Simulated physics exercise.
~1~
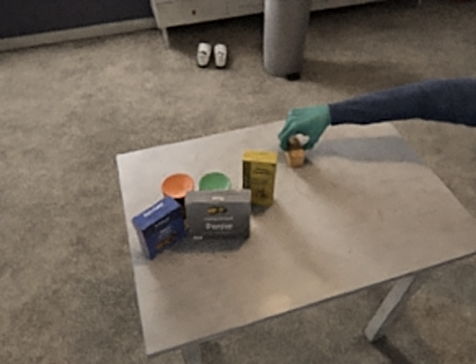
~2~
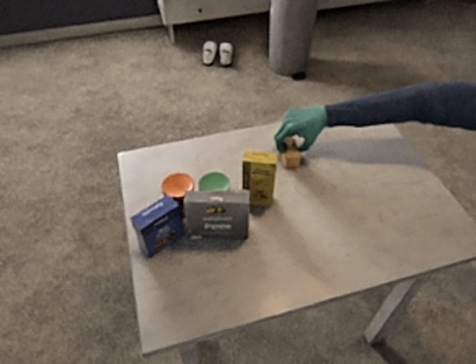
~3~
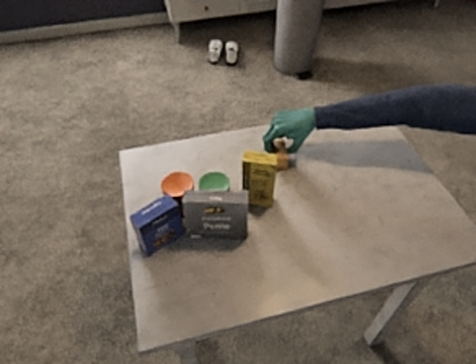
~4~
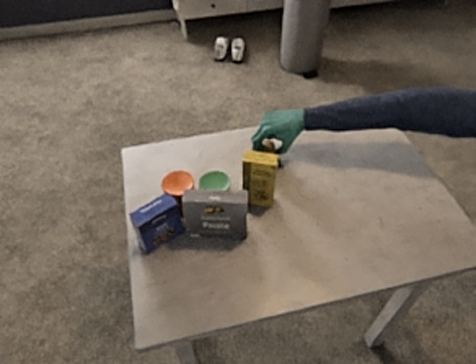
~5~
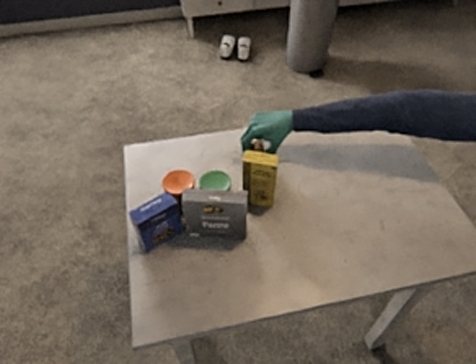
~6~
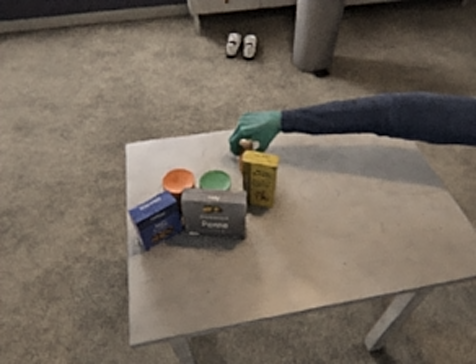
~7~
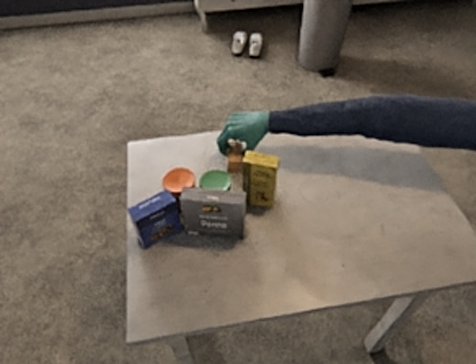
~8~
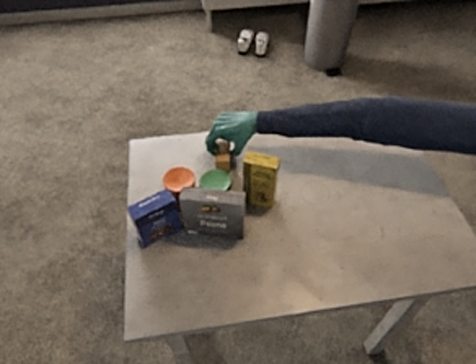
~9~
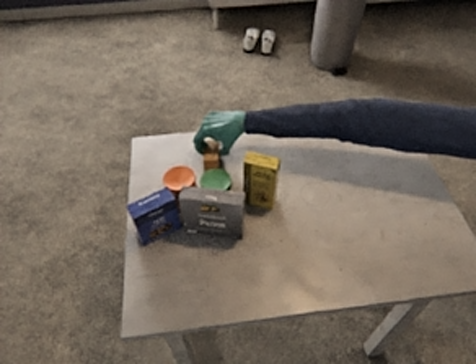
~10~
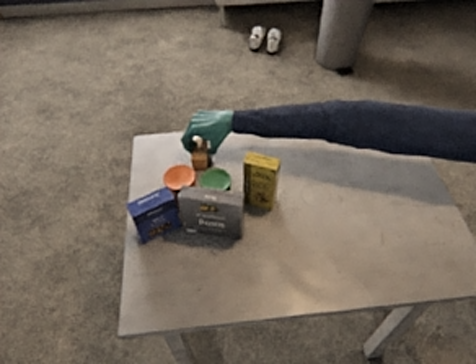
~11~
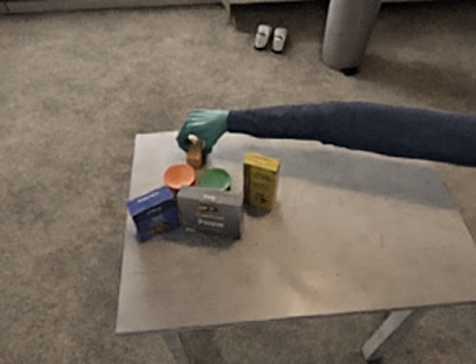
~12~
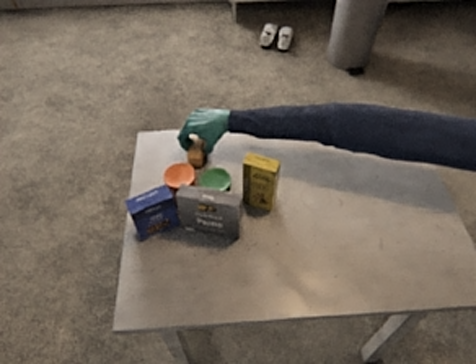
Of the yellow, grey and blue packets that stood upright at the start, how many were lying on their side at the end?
None of them were lying on their side, as the yellow, grey and blue packets were all still upright.
